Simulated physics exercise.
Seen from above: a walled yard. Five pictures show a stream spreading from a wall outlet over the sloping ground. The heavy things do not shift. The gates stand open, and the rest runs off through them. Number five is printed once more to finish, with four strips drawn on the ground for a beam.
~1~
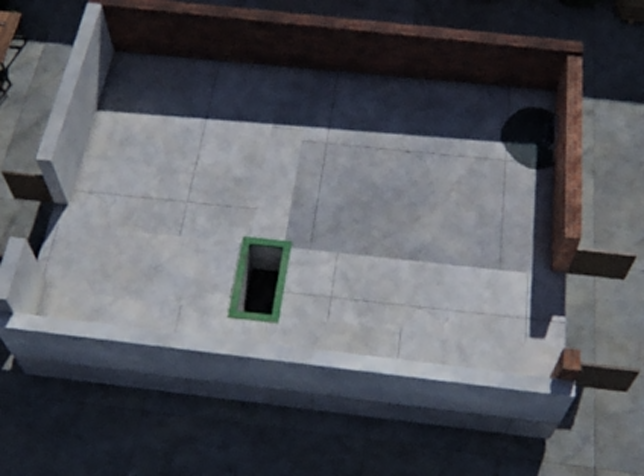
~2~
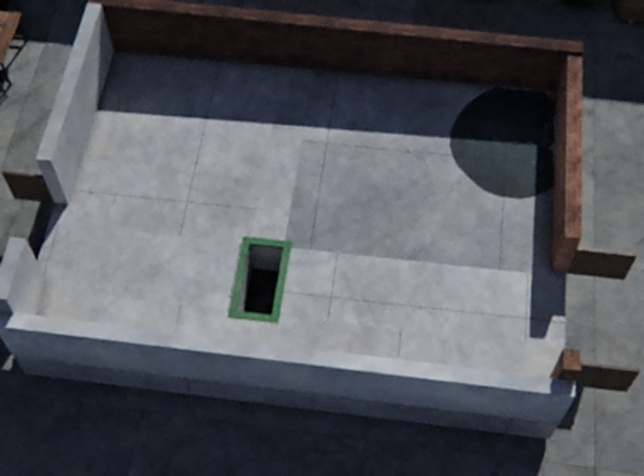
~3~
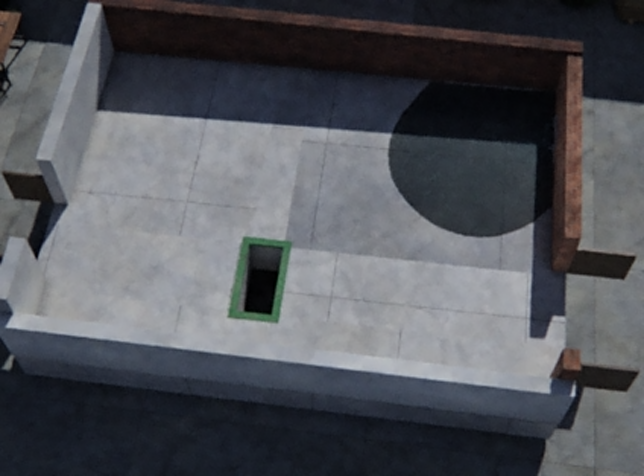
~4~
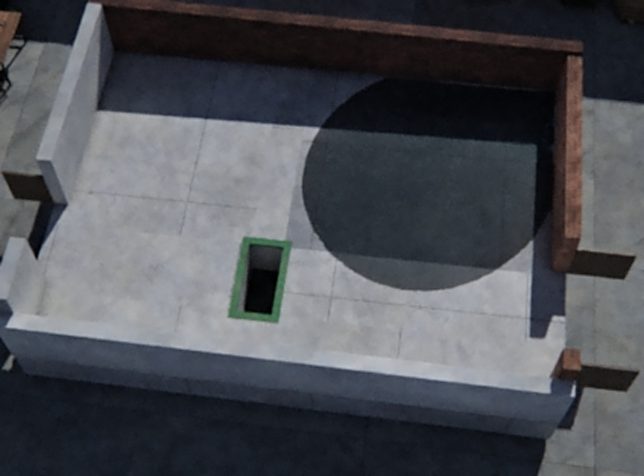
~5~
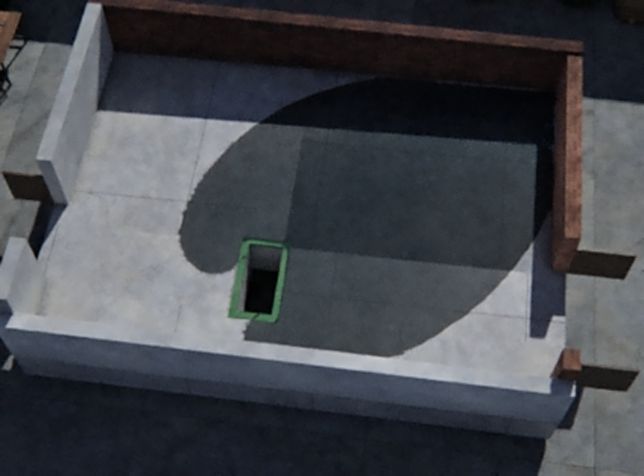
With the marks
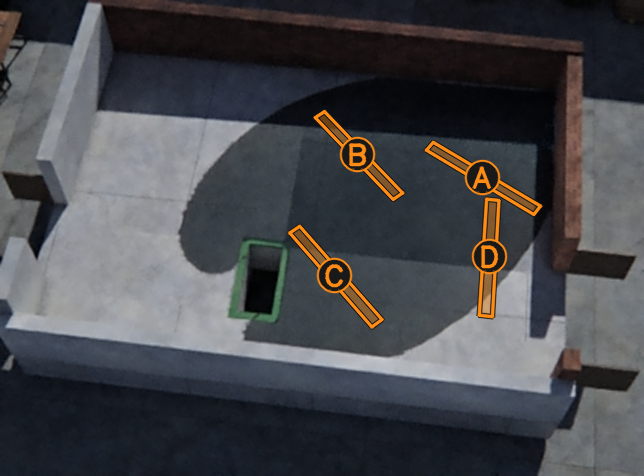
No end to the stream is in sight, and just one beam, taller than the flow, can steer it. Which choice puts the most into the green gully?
D works best here.
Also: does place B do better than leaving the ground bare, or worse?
Worse.
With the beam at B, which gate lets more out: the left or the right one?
The left gate.
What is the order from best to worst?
D, B, A, C.
On the marked copy, A from (429, 146) to (537, 210); B from (319, 114) to (397, 196); C from (294, 229) to (376, 323); D from (485, 315) to (492, 199).
With A, about 13 % of the stream goes into the green gully, about 84 % out by the gates.
With B, about 20 % of the stream goes into the green gully, about 77 % out by the gates.
With C, about 9 % of the stream goes into the green gully, about 89 % out by the gates.
With D, about 34 % of the stream goes into the green gully, about 65 % out by the gates.
